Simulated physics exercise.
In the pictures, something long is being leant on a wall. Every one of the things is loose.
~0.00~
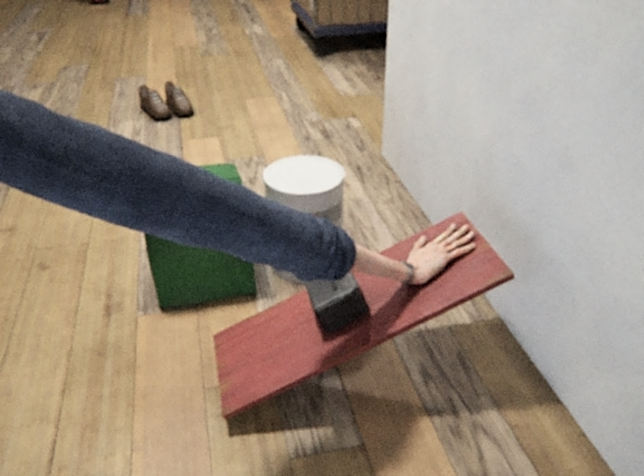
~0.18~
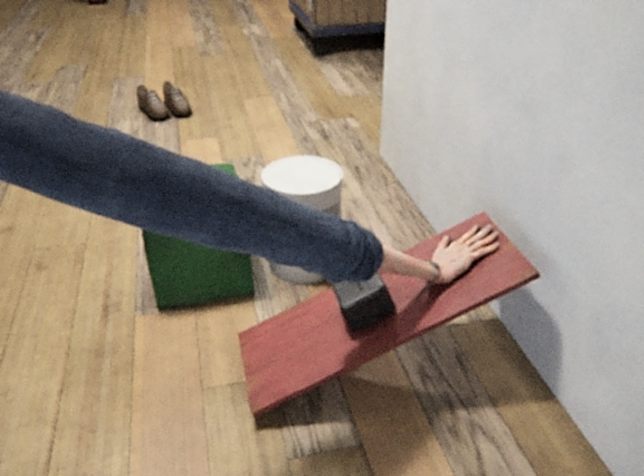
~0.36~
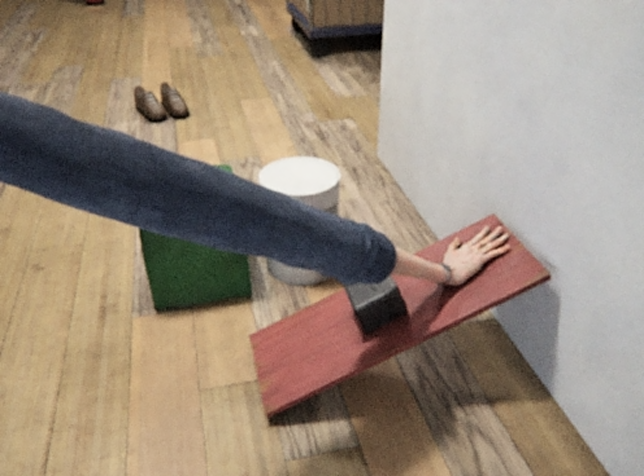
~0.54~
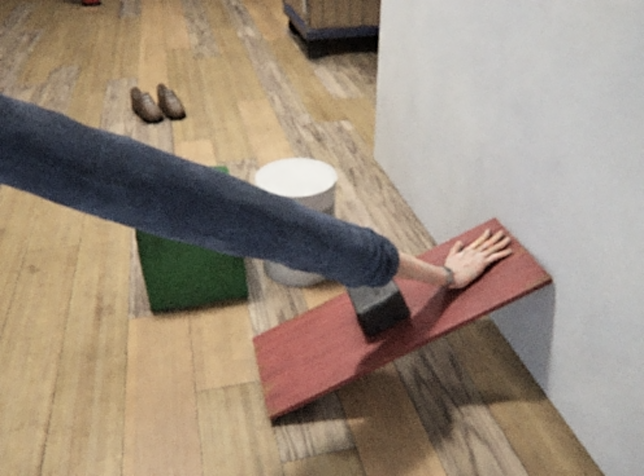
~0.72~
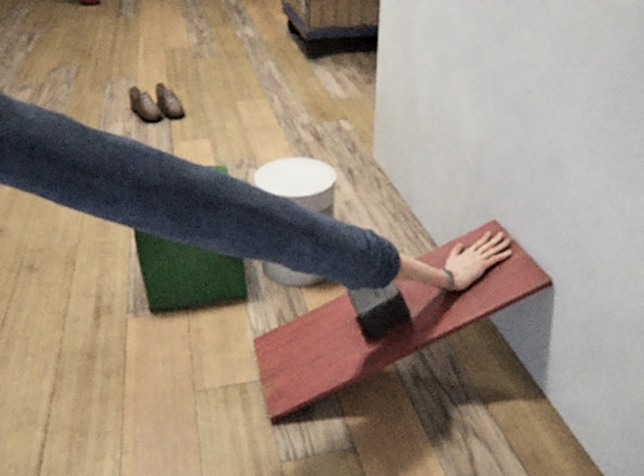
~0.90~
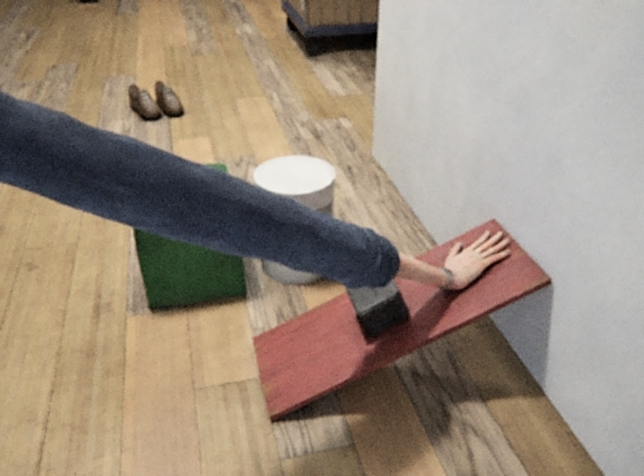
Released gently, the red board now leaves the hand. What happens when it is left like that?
Well, it slides away there.
By 1.20 s, red board 16° lower than it was left near (377, 344).
By 1.40 s, red board 22° lower than it was left near (374, 342).
When it is over (2.5 s), moved from the start, red board; the other 2 as before. End places, in pixels of the last picture, red board near (373, 357). The board slides down.
